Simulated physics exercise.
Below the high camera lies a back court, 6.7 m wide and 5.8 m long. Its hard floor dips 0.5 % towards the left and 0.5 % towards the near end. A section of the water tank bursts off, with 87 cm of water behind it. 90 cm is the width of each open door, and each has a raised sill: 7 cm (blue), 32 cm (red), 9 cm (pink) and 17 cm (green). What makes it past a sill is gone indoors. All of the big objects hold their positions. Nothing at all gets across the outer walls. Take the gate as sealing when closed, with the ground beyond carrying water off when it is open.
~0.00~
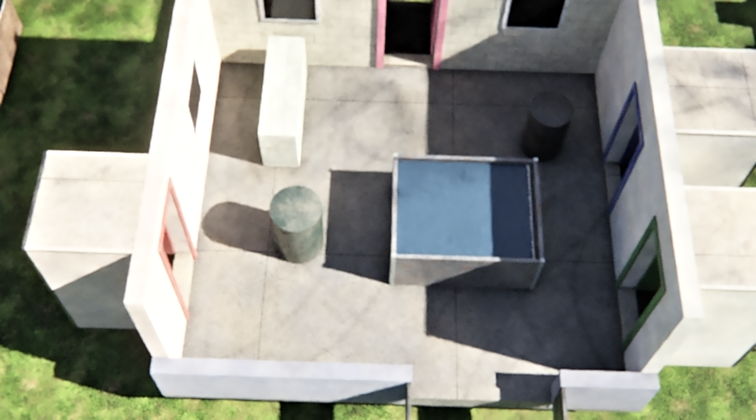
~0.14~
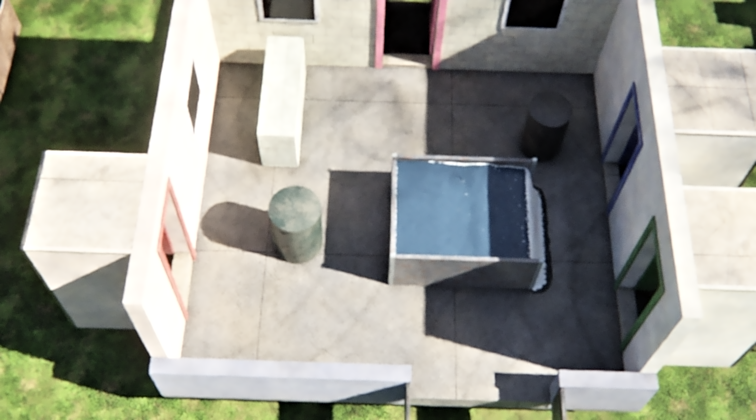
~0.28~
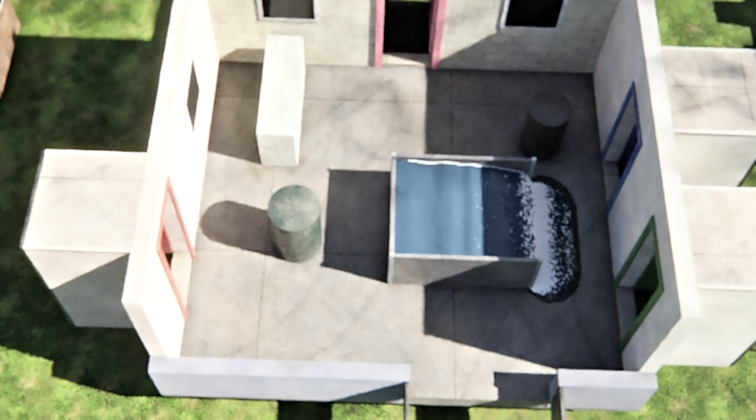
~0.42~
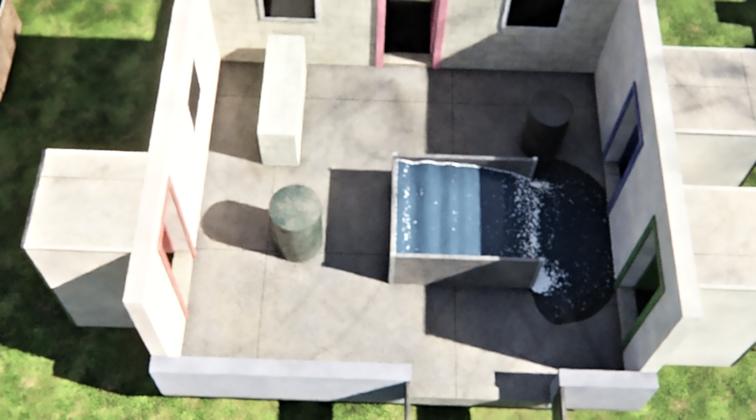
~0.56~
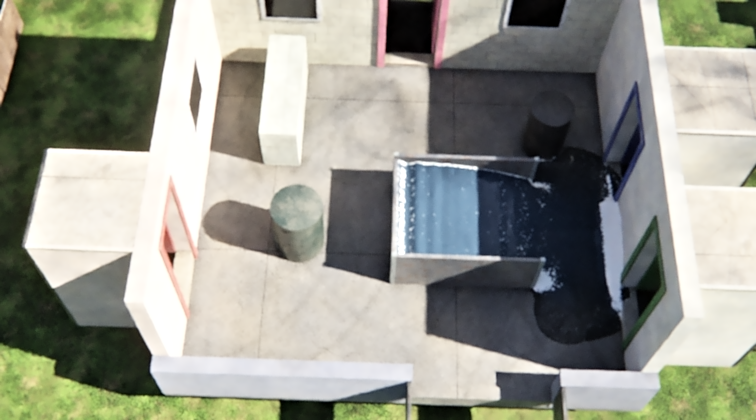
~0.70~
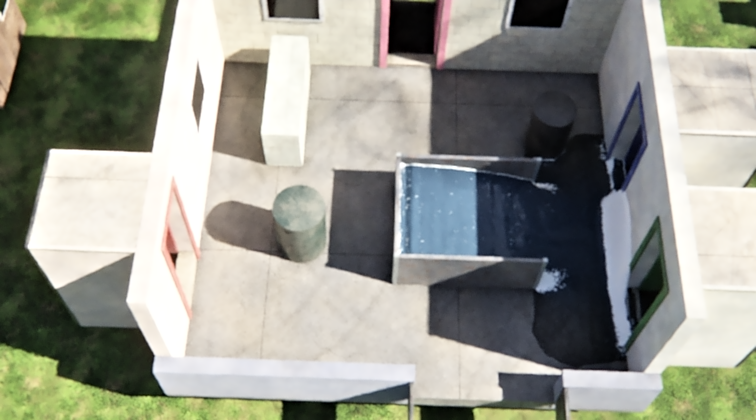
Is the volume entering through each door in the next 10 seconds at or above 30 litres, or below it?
In order: The blue door lets in more than the limit; the red door lets in less than the limit; the pink door lets in less than the limit; the green door lets in more than the limit.
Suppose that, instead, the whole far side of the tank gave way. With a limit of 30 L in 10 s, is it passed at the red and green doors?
With respect to that limit, red ends up inside it, green ends up inside it.
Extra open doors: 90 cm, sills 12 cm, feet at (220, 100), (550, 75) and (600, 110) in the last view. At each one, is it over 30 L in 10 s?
Check each in turn: The first fails, the second succeeds, the third fails.
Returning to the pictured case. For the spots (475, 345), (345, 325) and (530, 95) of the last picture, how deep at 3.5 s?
6, 2 and 12 cm.
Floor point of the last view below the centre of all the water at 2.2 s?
The water's centre sits at about (541, 243).
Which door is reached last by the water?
That's the red door.
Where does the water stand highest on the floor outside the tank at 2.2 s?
About (629, 389).
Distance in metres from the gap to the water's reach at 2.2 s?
That's near 3.6 m in a straight line.
After 1.4 s water covers 20 % of the floor and is deepest (56 cm) near (592, 247); blue door 34 cm at the sill, 163 L in, red door not reached, pink door not reached, green door 33 cm at the sill, 27 L in.
After 2.2 s water covers 30 % of the floor and is deepest (50 cm) near (629, 389); blue door 28 cm at the sill, 323 L in, red door not reached, pink door not reached, green door 27 cm at the sill, 79 L in.
After 3.5 s water covers 65 % of the floor and is deepest (30 cm) near (597, 77); blue door 17 cm at the sill, 434 L in, red door not reached, pink door 5 cm at the sill, 0 L in, green door 20 cm at the sill, 106 L in.
After 6.0 s water covers 90 % of the floor and is deepest (16 cm) near (183, 374); blue door 9 cm at the sill, 481 L in, red door 11 cm at the sill, 0 L in, pink door 3 cm at the sill, 0 L in, green door 10 cm at the sill, 113 L in.
After 10.0 s water covers 100 % of the floor and is deepest (12 cm) near (219, 106); blue door 5 cm at the sill, 485 L in, red door 9 cm at the sill, 0 L in, pink door 5 cm at the sill, 0 L in, green door 6 cm at the sill, 113 L in.
